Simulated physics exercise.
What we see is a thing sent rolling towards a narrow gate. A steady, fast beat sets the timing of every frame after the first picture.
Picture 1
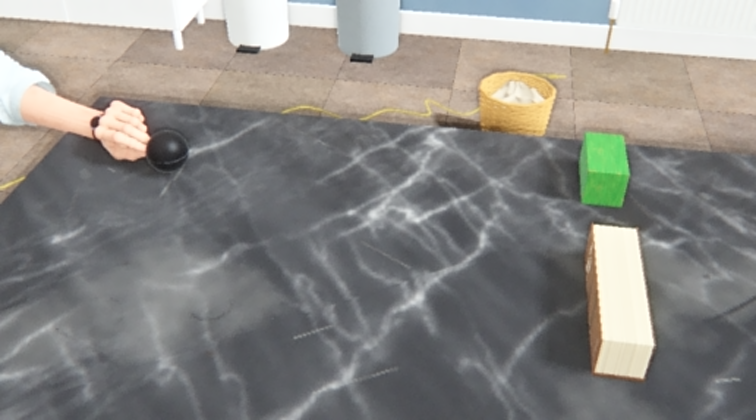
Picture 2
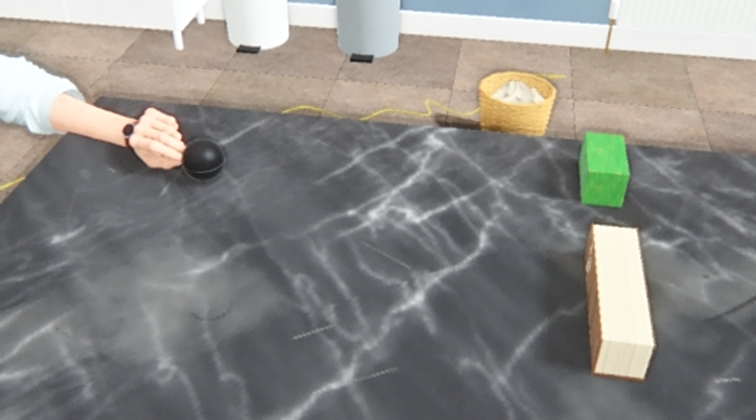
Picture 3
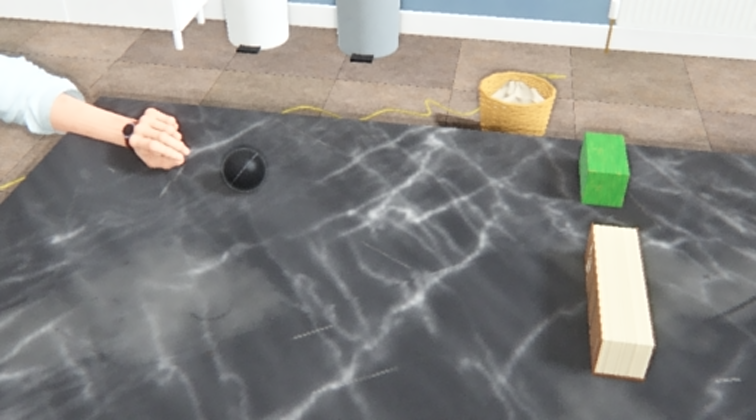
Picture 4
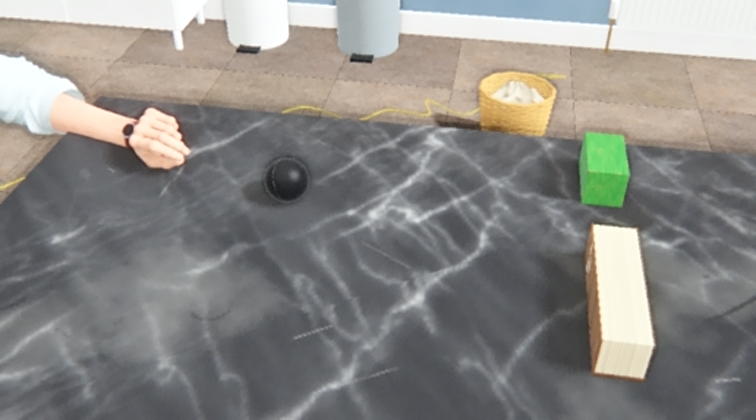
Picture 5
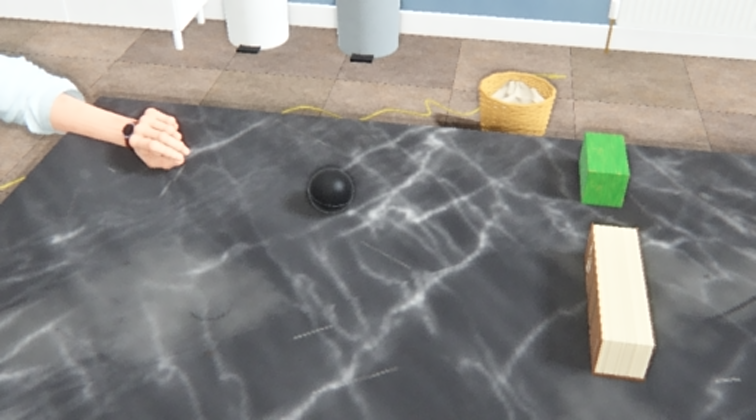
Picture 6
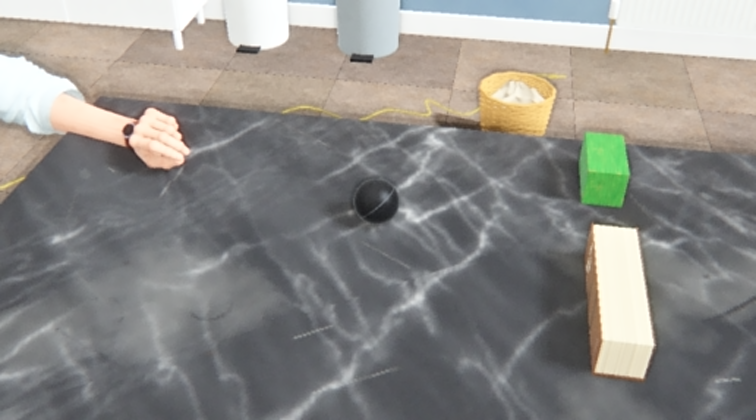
On a dark marble tabletop, a hand at the left pushed a black ball and let it go, and it rolled steadily rightward and slightly nearer while a green block and a pale-topped brown block stayed still.
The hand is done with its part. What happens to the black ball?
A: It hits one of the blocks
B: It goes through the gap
(A) It hits one of the blocks.
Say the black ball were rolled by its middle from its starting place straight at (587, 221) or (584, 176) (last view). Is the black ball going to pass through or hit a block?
Well, it clears the gap the first time and meets a block the second.
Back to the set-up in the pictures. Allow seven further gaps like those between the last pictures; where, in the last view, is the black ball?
I'd put it somewhere near (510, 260).
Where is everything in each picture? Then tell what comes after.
The first picture shows black ball (167, 151) under the hand; brown book (616, 297).
The second picture shows black ball (203, 160); green block (603, 169).
The third picture shows black ball (244, 170); brown book (616, 297).
The fourth picture shows black ball (287, 180); green block (603, 169).
The fifth picture shows black ball (331, 191); brown book (616, 297).
The sixth picture shows black ball (377, 202); green block (603, 169).
Then, 0.54 s later than the last frame, black ball coming back near (486, 269).
When it is over, the black ball is stopped.
